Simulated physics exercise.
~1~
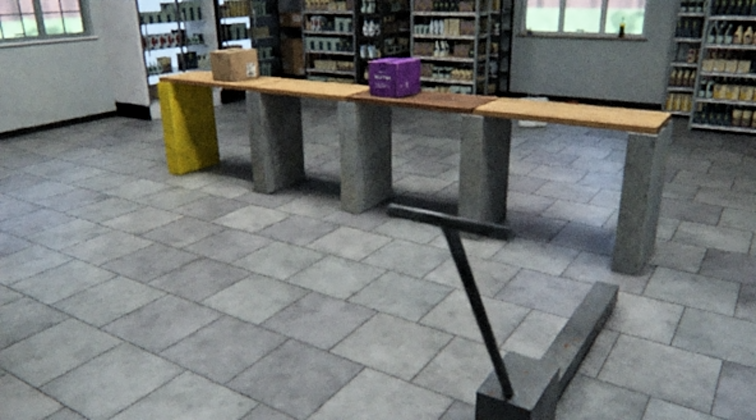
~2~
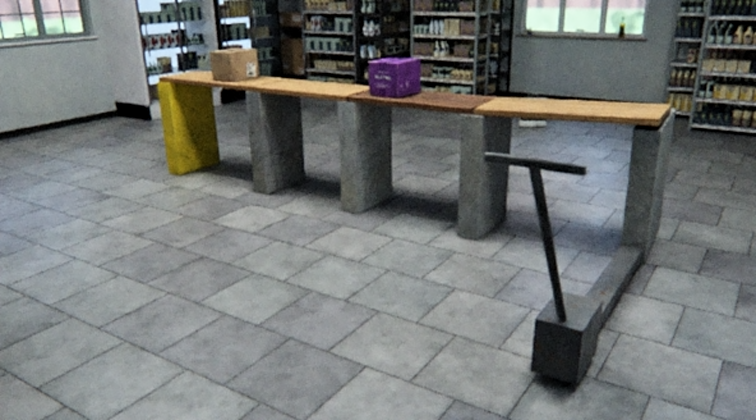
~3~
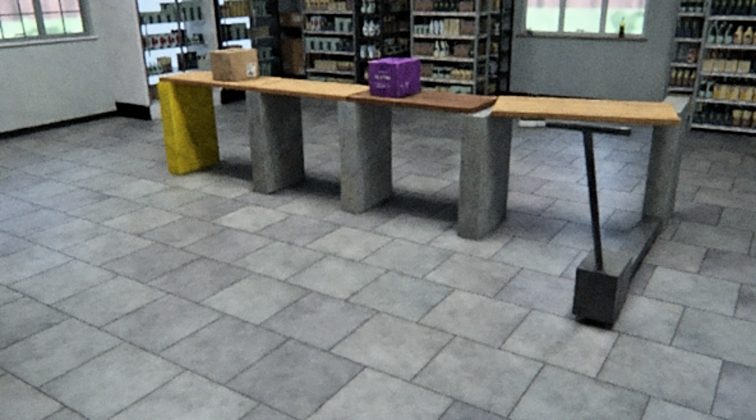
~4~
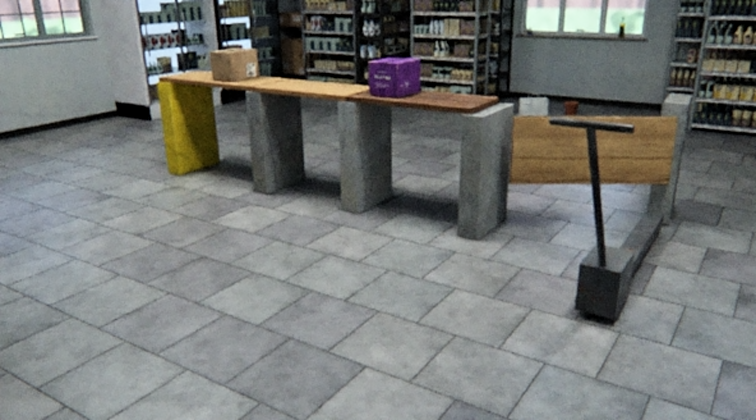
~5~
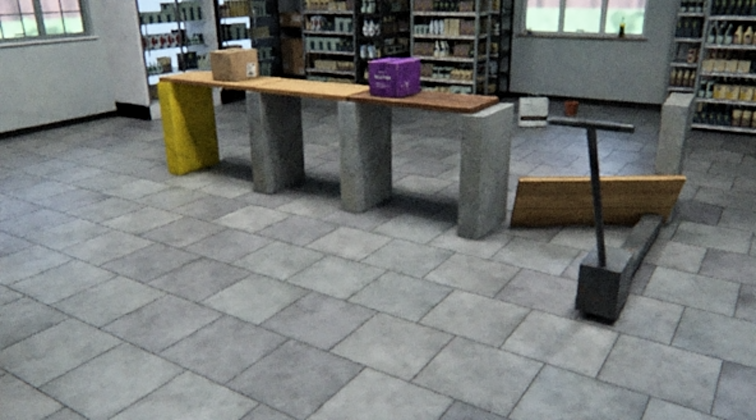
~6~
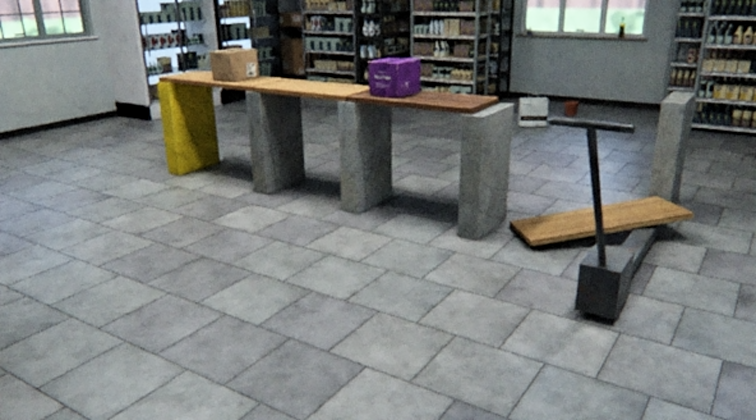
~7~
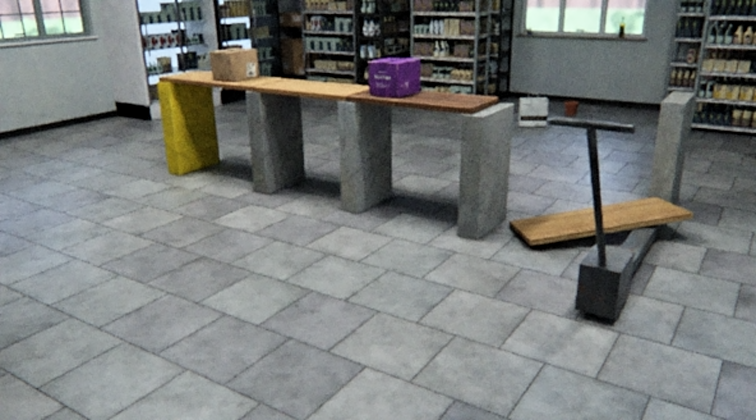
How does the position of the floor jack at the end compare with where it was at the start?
The jack ends up farther to the right and farther back, higher in the view than its starting place in the foreground.
